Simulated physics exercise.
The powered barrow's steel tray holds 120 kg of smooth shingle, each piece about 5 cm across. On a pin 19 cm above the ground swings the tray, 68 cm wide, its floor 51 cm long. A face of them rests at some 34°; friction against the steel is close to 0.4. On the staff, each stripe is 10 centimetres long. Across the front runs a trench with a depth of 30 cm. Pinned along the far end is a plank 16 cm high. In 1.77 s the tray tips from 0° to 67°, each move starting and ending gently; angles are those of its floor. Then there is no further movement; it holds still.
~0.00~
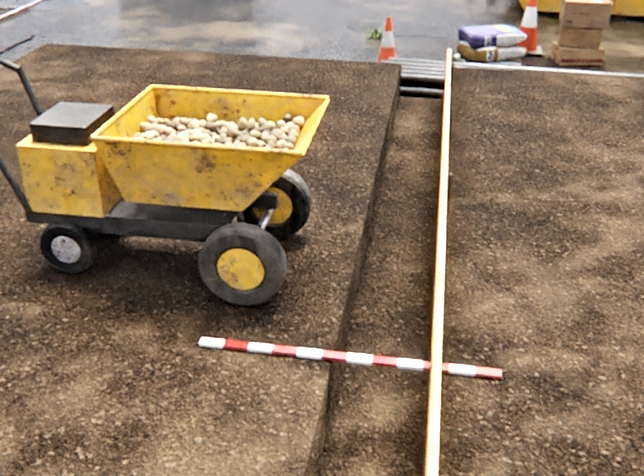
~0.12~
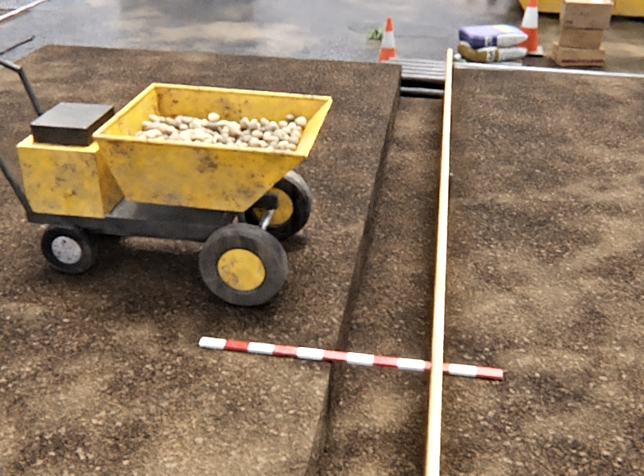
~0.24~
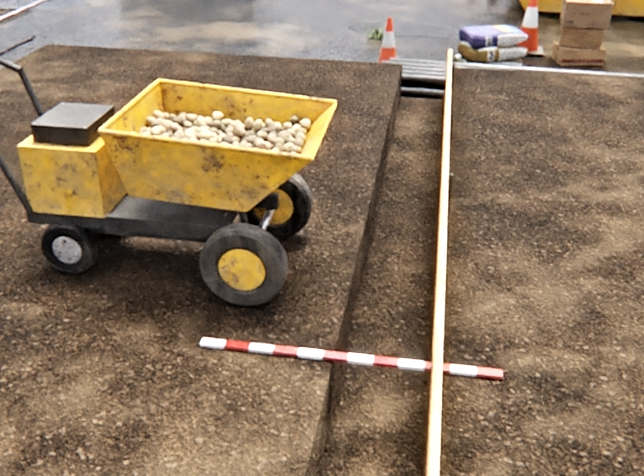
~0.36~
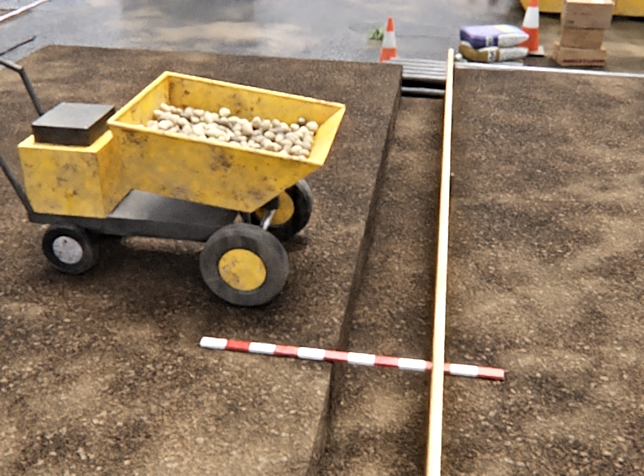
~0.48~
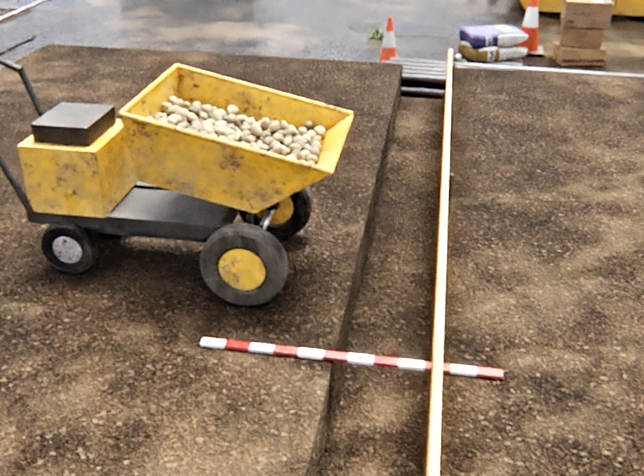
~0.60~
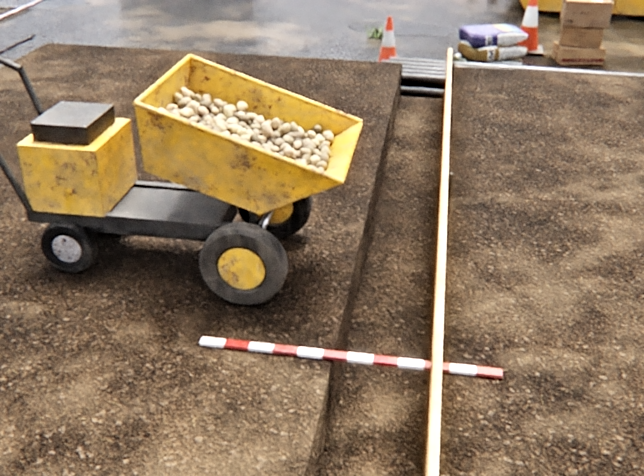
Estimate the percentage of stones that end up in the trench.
Roughly 94 per cent.
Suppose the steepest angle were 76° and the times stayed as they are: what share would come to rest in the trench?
Trench share: Approx. 100%.
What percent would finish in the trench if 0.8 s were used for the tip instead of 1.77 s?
It'd be some 85 per cent.
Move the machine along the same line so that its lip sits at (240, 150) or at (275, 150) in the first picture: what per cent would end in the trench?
100 % and 100 %.
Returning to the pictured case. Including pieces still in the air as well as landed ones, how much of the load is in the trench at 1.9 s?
About 50%.
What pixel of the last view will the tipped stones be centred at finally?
Look at roughly (401, 318).
After 1.3 s the floor is at 57°; 100 % in the tray; the foremost stones are at (386, 226).
After 1.9 s the floor is at 67°; 47 % in the tray, 48 % in the trench, 5 % past the trench; the foremost stones are at (491, 294).
After 2.2 s the floor is at 67°; 17 % in the tray, 77 % in the trench, 6 % past the trench; the foremost stones are at (537, 305).
After 4.2 s the floor is at 67°; 0 % in the tray, 94 % in the trench, 6 % past the trench; the foremost stones are at (550, 298).
